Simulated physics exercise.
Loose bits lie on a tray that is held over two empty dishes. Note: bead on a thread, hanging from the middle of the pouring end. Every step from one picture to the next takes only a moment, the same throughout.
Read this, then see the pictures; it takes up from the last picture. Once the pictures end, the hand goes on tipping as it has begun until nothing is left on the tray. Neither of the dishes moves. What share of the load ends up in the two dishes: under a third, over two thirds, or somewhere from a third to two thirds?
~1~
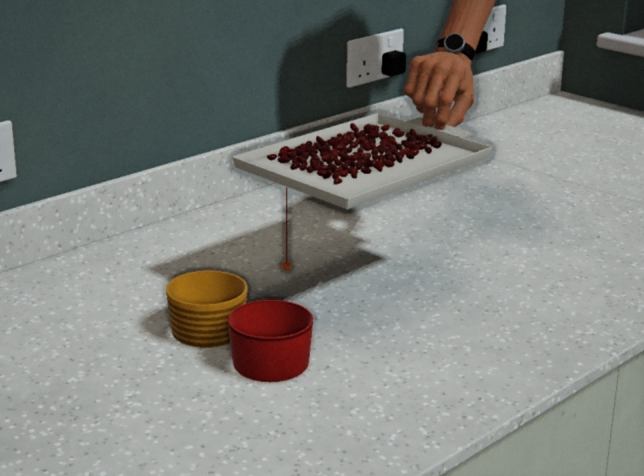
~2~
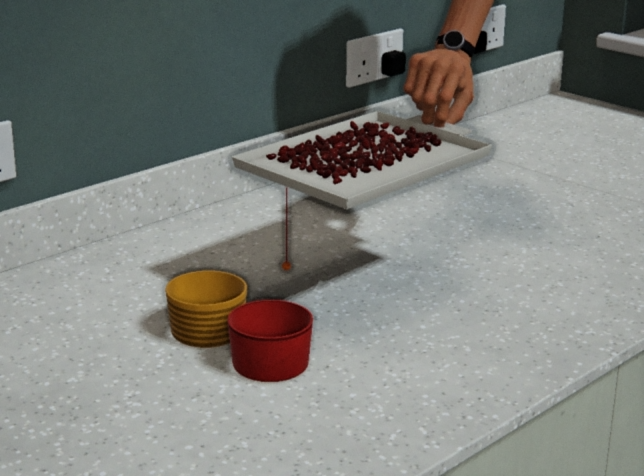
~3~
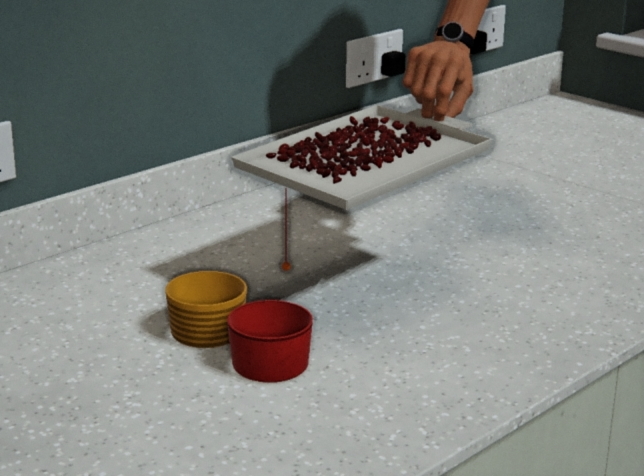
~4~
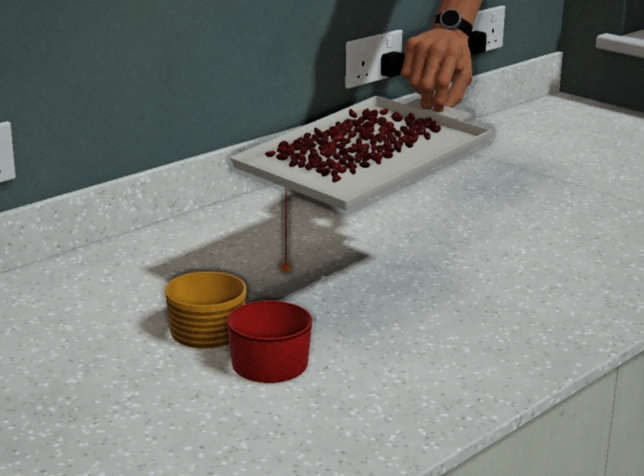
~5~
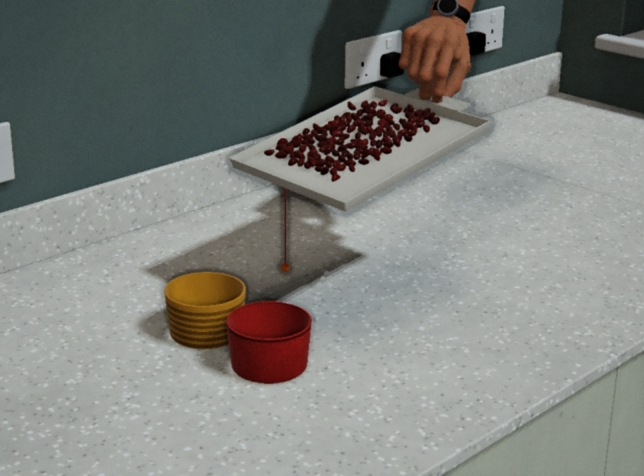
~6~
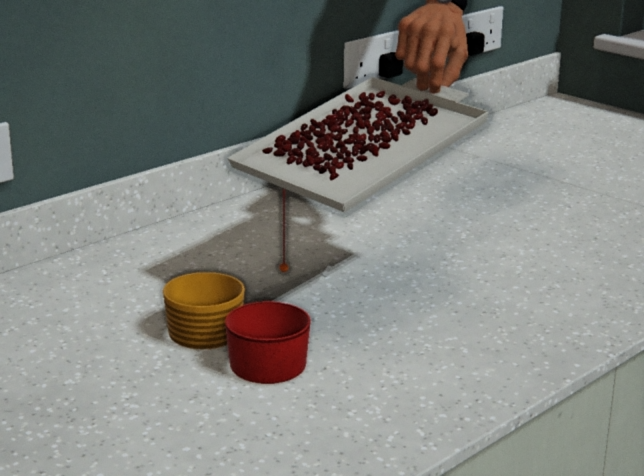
From a third to two thirds.
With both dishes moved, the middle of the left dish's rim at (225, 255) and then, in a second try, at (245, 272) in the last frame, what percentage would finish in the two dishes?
Roughly 10% the first time and 50% the second time.
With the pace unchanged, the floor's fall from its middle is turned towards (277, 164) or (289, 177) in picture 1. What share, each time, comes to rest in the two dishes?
I'd say some 0 in a hundred at first, then 40 in a hundred.
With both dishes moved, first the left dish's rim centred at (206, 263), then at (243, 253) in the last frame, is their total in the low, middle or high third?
Taking the two places in turn, the answer is the middle third and then under a third.
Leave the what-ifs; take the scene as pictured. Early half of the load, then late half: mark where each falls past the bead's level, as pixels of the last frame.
Around (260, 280) first; around (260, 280) second.
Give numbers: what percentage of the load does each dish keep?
Left 30 per cent, right 20 per cent.
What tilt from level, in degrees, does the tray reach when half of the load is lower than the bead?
Angle: Approx. 110 degrees.
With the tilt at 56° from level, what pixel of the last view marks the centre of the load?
Roughly at (301, 151).
Just after the last frame, tray tipped steeply; almost all on the tray; just a few in the right dish; just a few in the air.
A moment on, tray tipped right over; almost all on the tray; just a few in the right dish; just a few outside both.
Further on, tray tipped past a quarter turn; roughly a quarter in the right dish; roughly a third in the left dish; roughly half outside both.
When it is over, tray tipped past a quarter turn; roughly a quarter in the right dish; roughly a third in the left dish; roughly half outside both.
